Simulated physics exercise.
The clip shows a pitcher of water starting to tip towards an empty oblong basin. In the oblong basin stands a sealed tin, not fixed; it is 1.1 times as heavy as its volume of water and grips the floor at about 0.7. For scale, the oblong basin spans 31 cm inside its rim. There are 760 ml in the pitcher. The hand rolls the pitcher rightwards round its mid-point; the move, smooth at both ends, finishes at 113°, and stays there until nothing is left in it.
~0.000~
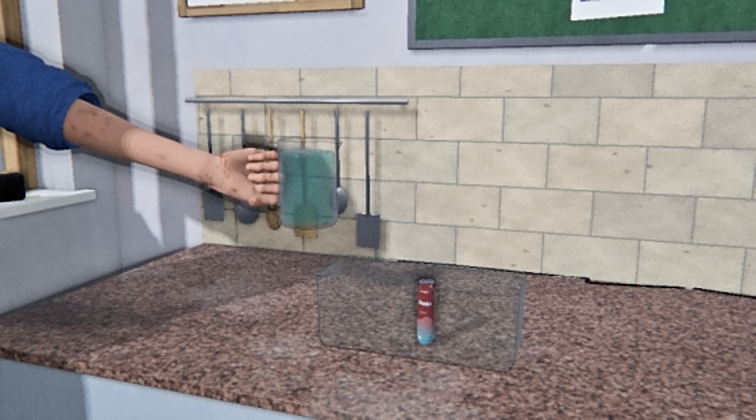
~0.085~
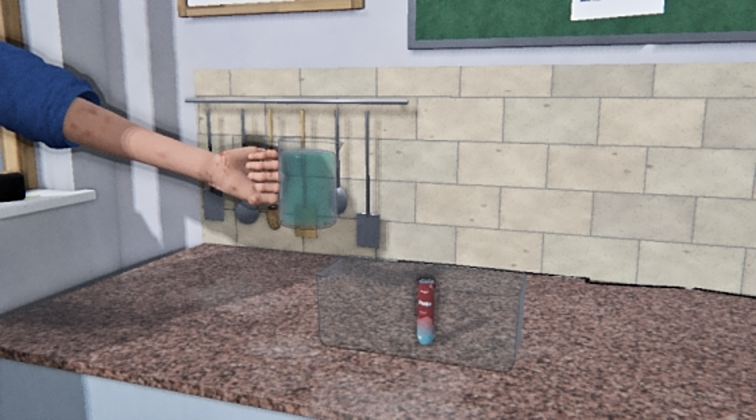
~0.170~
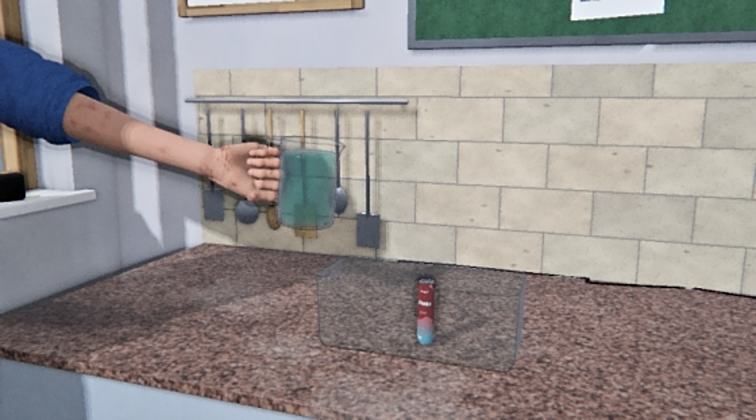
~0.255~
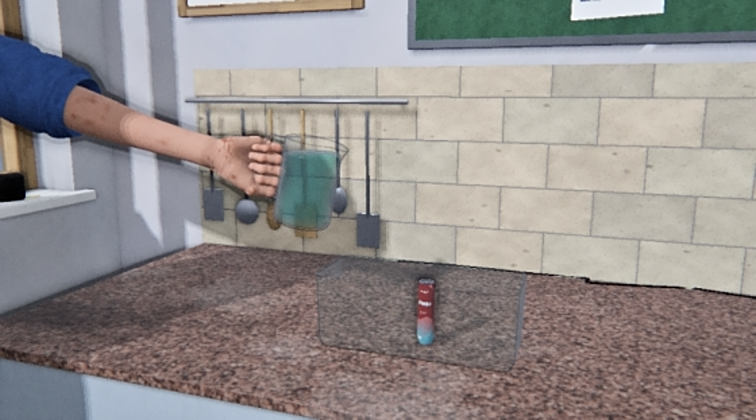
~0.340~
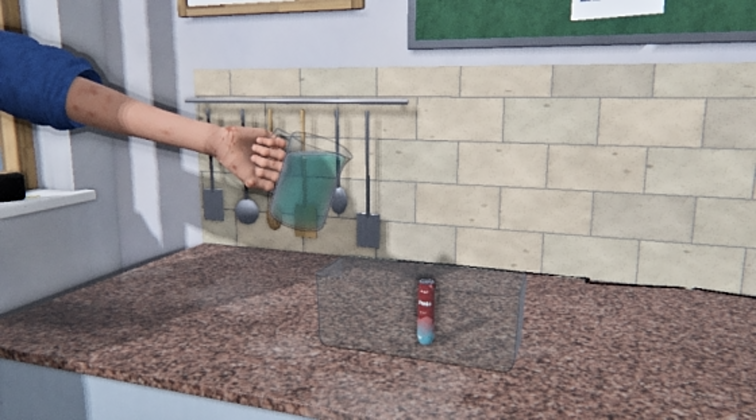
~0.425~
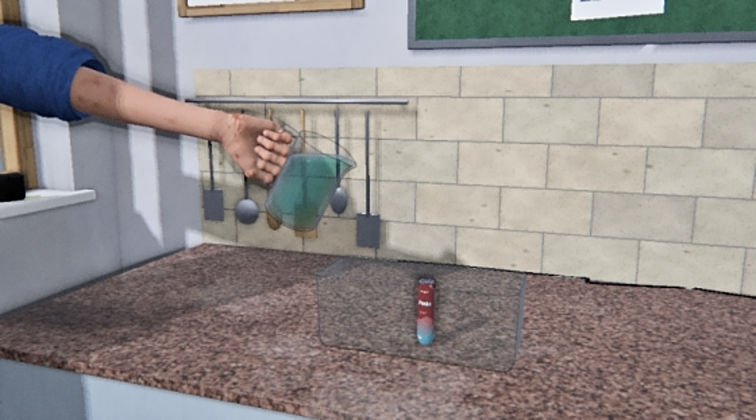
A pitcher of blue-green water, held up by a hand reaching in from the left, tilted smoothly to the right above a counter where a clear, oblong basin and a small red-and-blue tin stood.
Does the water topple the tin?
The tin stays up.
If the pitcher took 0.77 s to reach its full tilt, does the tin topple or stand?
The tin remains upright.
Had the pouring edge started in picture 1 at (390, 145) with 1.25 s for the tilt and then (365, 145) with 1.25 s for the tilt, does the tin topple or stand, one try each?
First it goes over; then it goes over.
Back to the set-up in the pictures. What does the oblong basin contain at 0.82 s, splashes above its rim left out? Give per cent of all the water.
Some 12 per cent.
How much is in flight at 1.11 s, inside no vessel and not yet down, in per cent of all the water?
Near 14 in a hundred.
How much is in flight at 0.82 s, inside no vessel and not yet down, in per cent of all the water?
Some 16 per cent.
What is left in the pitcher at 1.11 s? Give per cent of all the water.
Near 20 in a hundred.
Then, 0.82 s in, the tilt is 83° and 71 per cent is still to pour; the tin stands where it began.
Then, 1.11 s in, the tilt is 110° and 19 per cent is still to pour; the tin stands where it began.
Then, 1.42 s in, the tilt is 113° and 1 per cent is still to pour; the tin stands where it began.
Then, 1.75 s in, the tilt is 113° and 0 per cent is still to pour; the tin stands where it began.
Finally, the tin stands where it began.
